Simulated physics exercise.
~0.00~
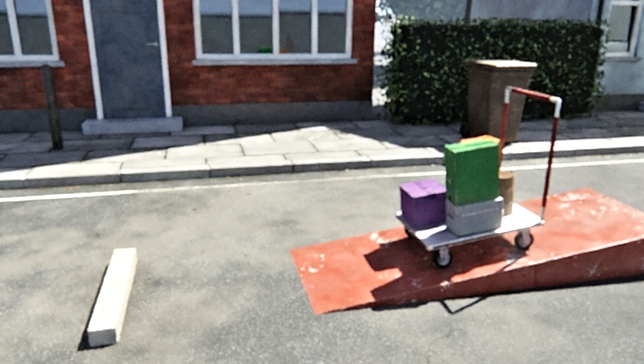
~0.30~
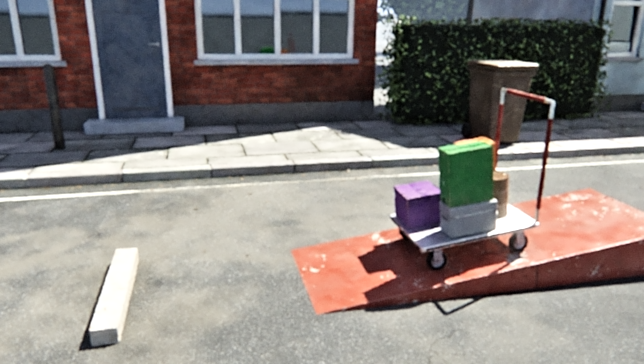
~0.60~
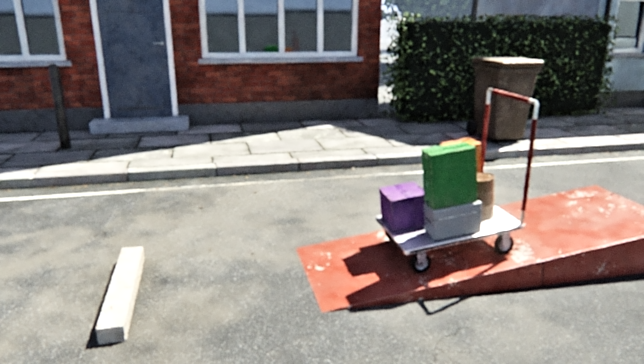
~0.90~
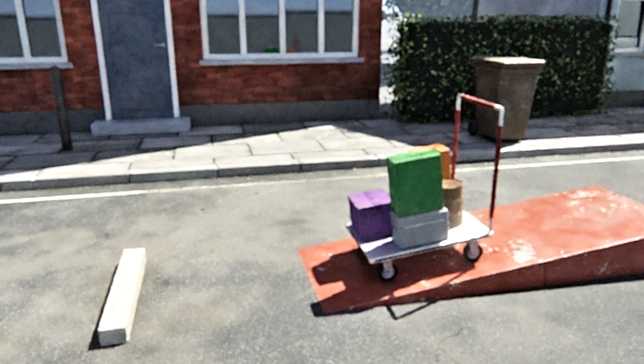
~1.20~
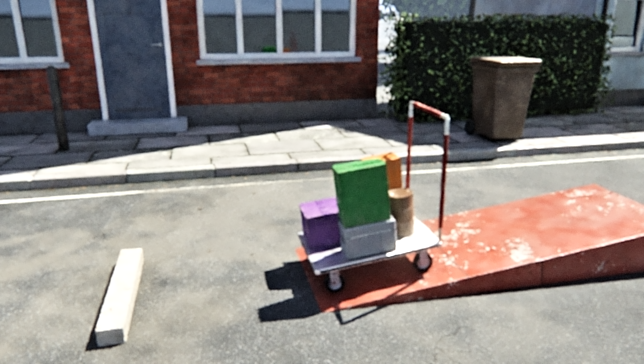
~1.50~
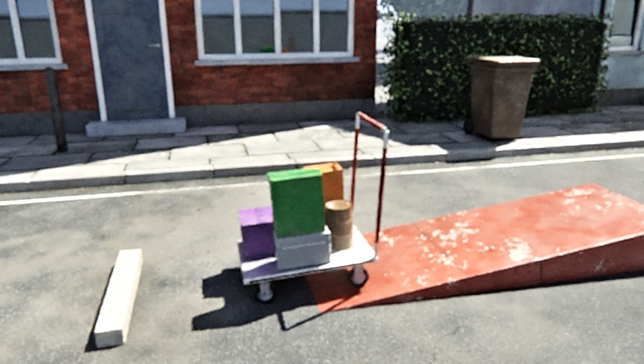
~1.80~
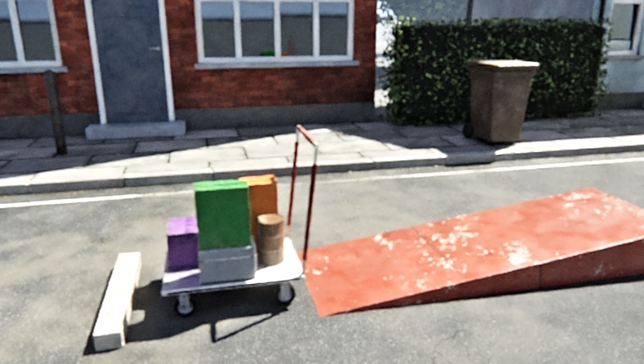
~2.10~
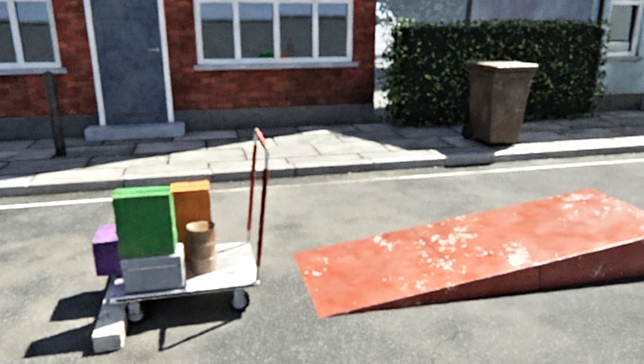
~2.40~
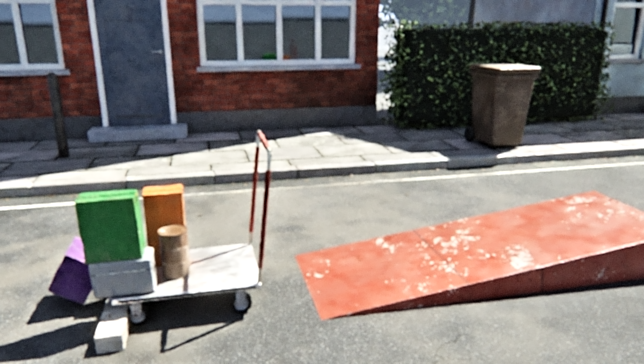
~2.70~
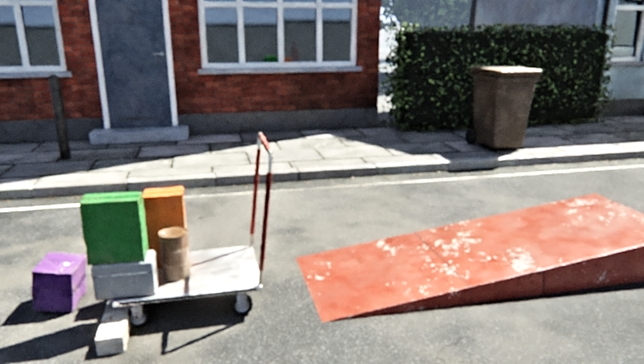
On a sunlit street, seen from across the road by a slightly swaying camera, a red ramp slopes down to the left in front of a brick house, a hedge and a brown bin. A flat trolley with a red handle stands on it, carrying a purple box, a green box on a grey one, an orange box and a brown canister. Untouched, the trolley rolls down leftward onto the level road and stops against a pale kerb block. The purple box tips off the left end and lands on the road, while the others stay upright aboard.
